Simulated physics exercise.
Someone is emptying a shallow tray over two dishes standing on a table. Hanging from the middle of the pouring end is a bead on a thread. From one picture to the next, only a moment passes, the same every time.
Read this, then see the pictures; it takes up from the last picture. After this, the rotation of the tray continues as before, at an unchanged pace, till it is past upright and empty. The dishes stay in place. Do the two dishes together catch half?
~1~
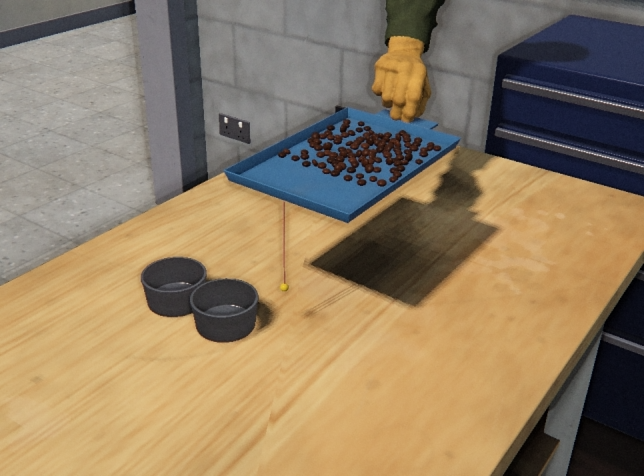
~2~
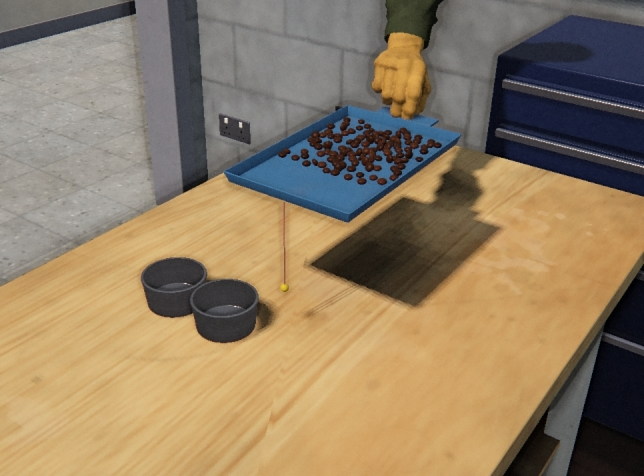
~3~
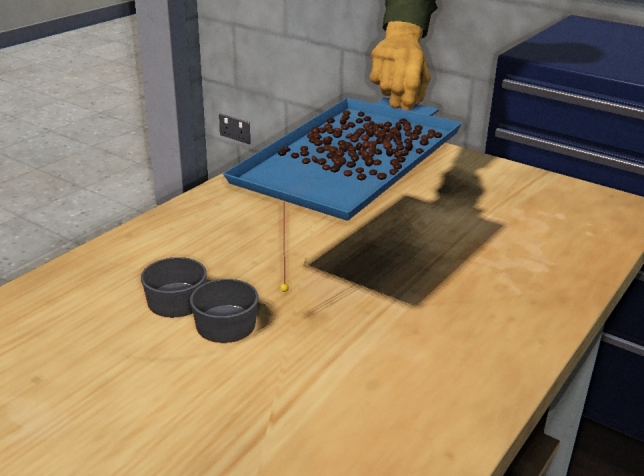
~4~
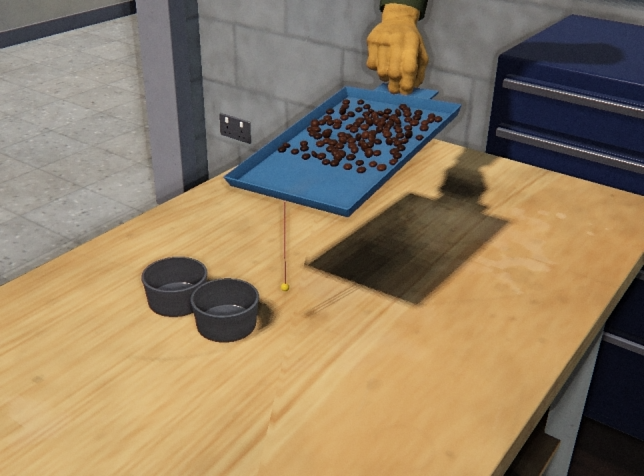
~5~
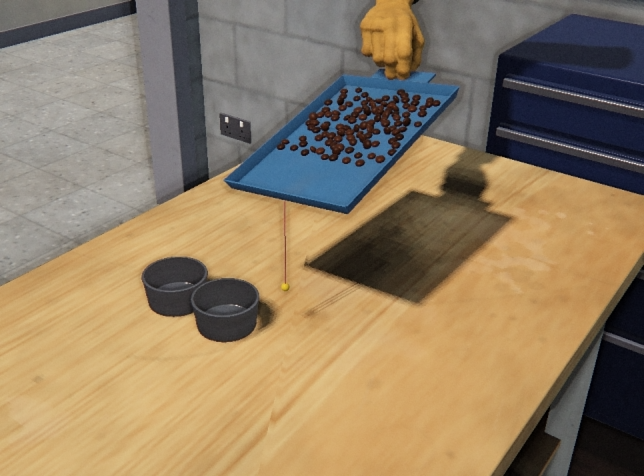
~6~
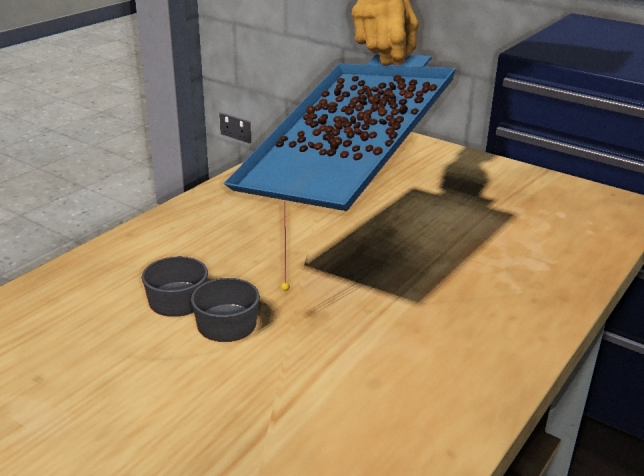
I expect most of the load to be saved.
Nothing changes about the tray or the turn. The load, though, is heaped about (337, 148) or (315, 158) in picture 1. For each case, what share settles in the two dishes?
First about 60, then 60 per cent.
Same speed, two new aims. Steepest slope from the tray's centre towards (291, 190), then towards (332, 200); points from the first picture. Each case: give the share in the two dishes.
For the first aim it is 40 in a hundred, for the second 0 in a hundred.
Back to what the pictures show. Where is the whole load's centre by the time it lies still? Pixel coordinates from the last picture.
It settles centred around (217, 314).
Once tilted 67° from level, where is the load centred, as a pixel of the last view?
Centre estimate: (245, 187).
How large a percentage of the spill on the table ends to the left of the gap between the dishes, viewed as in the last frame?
I'd put it at around 40 per cent.
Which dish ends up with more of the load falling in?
So the winner turns out to be the right-side one.
Shortly afterwards, tray tipped steeply; the bulk on the tray; near a quarter in the air.
Next, tray tipped past a quarter turn; near half in the right dish; near a quarter in the left dish; near a quarter outside both; only a few in the air.
Some moments later, tray tipped past a quarter turn; near half in the right dish; near a quarter in the left dish; near a third outside both.
In the end, tray tipped past a quarter turn; near half in the right dish; near a quarter in the left dish; near a third outside both.
